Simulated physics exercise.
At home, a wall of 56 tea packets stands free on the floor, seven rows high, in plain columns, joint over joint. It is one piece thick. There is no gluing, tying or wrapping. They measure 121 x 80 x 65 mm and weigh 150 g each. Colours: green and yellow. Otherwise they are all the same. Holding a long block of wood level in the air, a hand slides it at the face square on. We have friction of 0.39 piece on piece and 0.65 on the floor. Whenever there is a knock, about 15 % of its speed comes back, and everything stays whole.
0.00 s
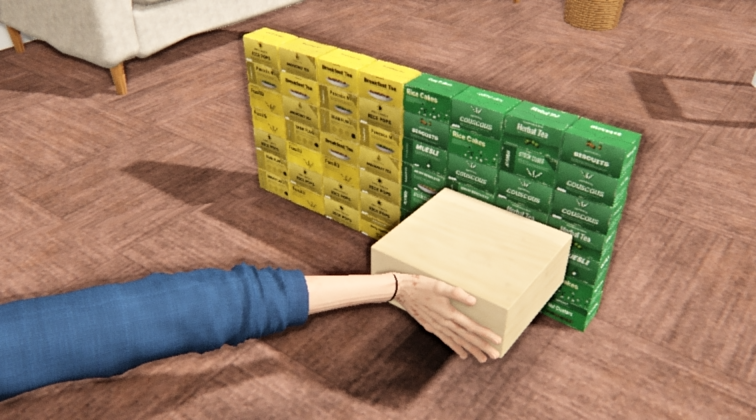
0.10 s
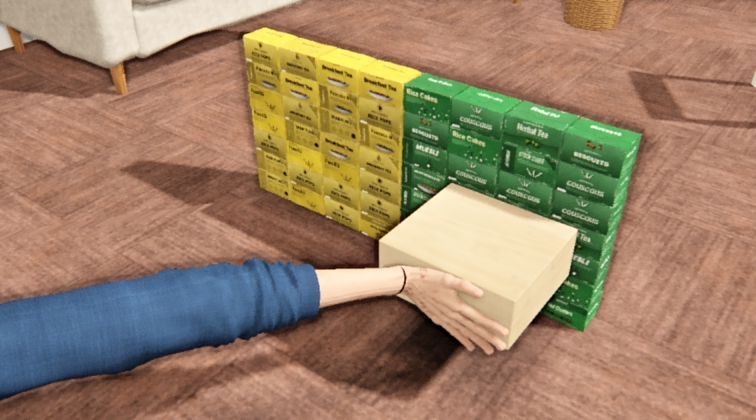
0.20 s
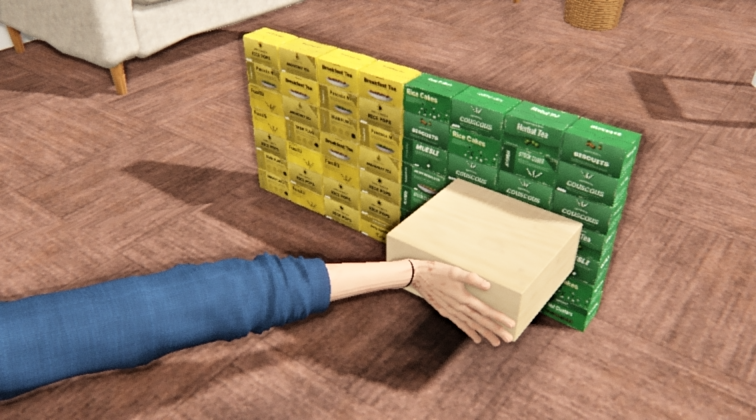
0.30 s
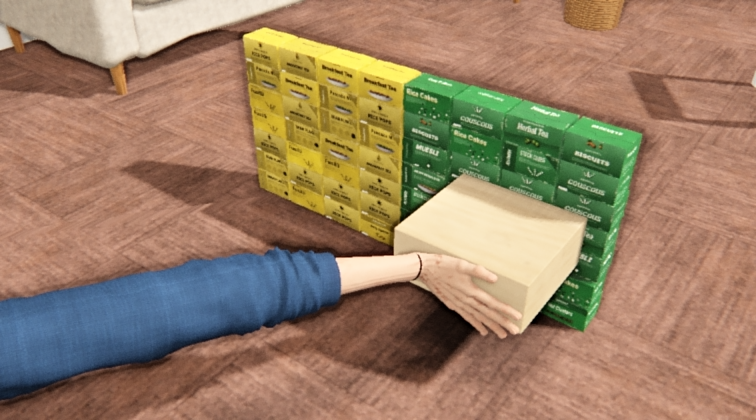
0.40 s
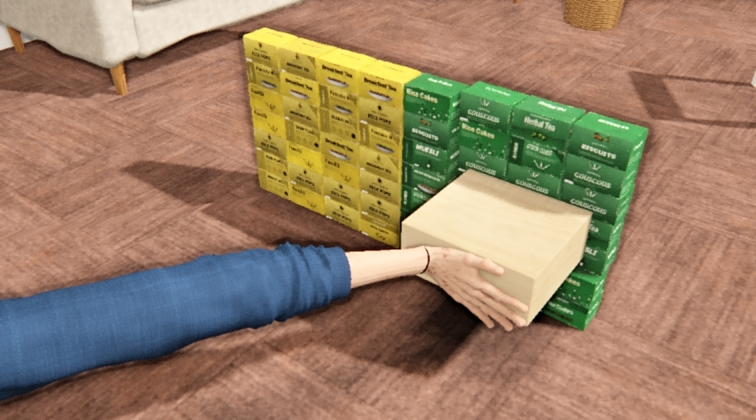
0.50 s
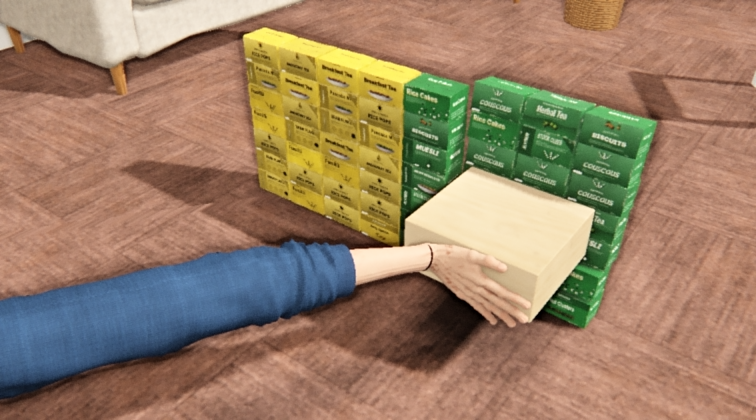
In the video, a hand slides a pale wooden block into the green side of a wall of small yellow and green boxes, pushing several green boxes backward and opening a gap, while the yellow ones stay still.
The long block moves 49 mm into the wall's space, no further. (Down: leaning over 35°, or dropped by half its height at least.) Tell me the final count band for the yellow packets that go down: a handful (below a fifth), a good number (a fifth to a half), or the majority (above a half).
It's going to be not even twenty percent.
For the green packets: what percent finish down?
Ending so: Green 70 per cent.
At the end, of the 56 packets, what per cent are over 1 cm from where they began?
That makes 35 percent.
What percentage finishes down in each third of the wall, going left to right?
The thirds come out at 0 on the left, 0 in the middle and 90 on the right, in per cent.
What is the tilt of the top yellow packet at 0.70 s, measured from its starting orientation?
It's at some 0 degrees.
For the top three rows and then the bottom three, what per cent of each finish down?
I'd put the top at 40 per cent and the bottom at 30 per cent.
By 0.58 s, none of the 28 yellow packets down (0 of 56 in all colours); top yellow packet unmoved; top green packet tilted 18°.
By 0.70 s, none of the 28 yellow packets down (15 of 56 in all colours); top yellow packet unmoved; top green packet tilted 40°, 6 cm lower.
By 0.82 s, none of the 28 yellow packets down (19 of 56 in all colours); top yellow packet unmoved; top green packet tilted 68°, 22 cm lower.
By 0.96 s, none of the 28 yellow packets down (19 of 56 in all colours); top yellow packet unmoved; top green packet on its side.
When it is over (1.8 s), none of the 28 yellow packets down (19 of 56 in all colours); top yellow packet unmoved; top green packet upside down. That is 0 per cent. In pixels of the last frame, middles, top yellow packet near (390, 84), top green packet near (652, 198).
